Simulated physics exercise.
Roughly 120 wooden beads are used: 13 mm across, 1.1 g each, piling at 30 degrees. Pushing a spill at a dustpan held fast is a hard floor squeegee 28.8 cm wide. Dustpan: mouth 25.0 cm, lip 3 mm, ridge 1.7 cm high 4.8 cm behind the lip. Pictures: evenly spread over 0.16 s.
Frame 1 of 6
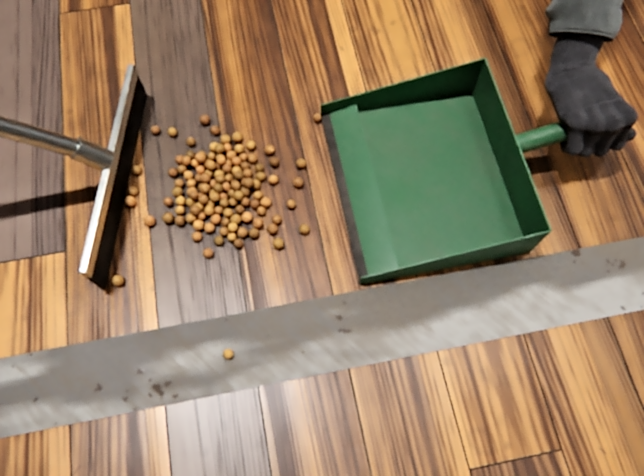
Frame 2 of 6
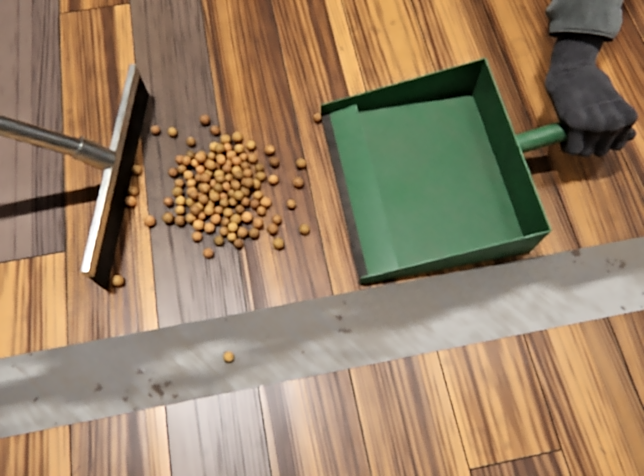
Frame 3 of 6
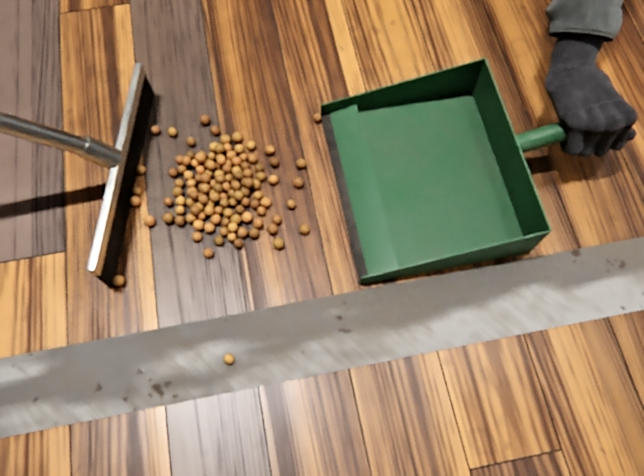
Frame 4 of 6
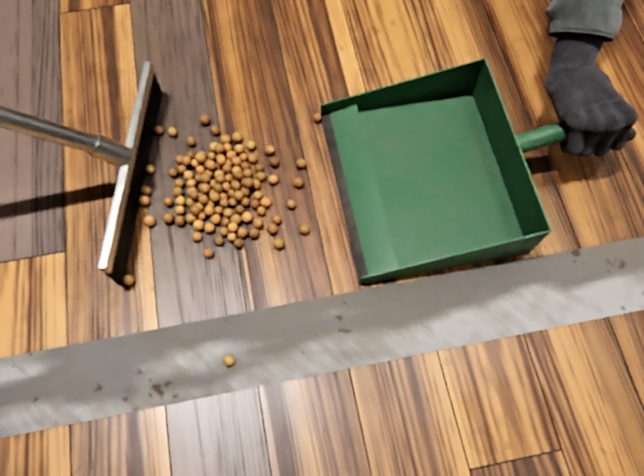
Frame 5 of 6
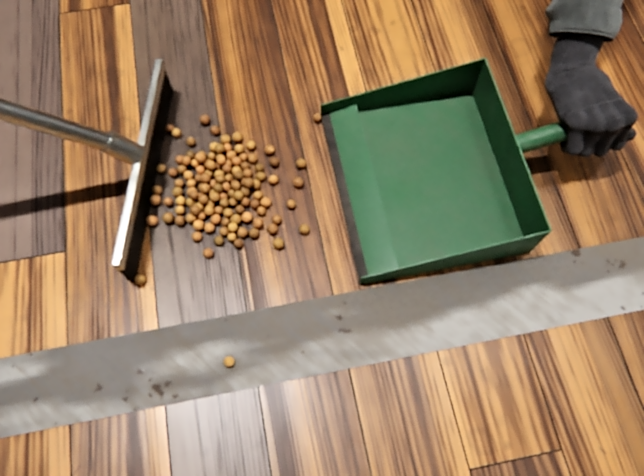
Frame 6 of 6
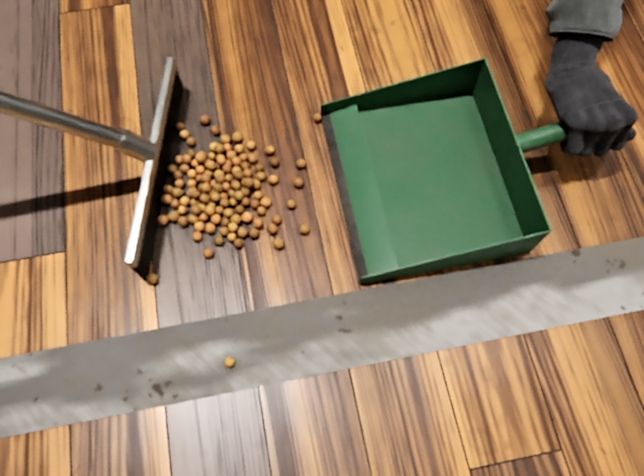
A gray-gloved hand held a green dustpan still on the wooden floor while a squeegee slid a short way right from the left, nudging the nearest few round wooden beads of a loose pile.
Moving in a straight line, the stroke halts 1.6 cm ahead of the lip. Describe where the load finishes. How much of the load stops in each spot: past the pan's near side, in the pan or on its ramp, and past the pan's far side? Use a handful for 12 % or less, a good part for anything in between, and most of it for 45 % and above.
My call is near side: A handful; pan: A handful; far side: A handful.
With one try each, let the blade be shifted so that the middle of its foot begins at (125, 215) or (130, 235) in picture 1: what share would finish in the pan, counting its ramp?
First try about 20 per cent, second about 25 per cent.
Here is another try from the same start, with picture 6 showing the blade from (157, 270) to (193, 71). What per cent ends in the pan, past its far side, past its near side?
You'd see pan at 25, far at 5 and near at 10.
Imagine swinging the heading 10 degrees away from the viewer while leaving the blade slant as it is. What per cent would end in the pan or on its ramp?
Result: Close to 5 %, ramp counted.
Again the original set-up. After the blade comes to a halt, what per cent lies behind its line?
Estimate: Near 0 %.
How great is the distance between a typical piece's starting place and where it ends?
It works out to roughly 14 cm.
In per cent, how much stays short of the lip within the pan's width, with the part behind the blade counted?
Roughly 80 per cent.
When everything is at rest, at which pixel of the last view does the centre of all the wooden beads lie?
Near (322, 187).
Then, 0.19 s after the last picture, middle of the blade 13 cm from the lip; 0 % over the lip, far side 5 %, near side 0 %.
Then, 0.31 s after the last picture, middle of the blade 8 cm from the lip; 0 % over the lip, far side 5 %, near side 0 %.
Then, 0.56 s after the last picture, middle of the blade 5 cm from the lip; 10 % over the lip, far side 5 %, near side 5 %.
In the end, near side 5 %, pan 10 %, far side 5 %, in front of the lip or behind the blade 80 %.
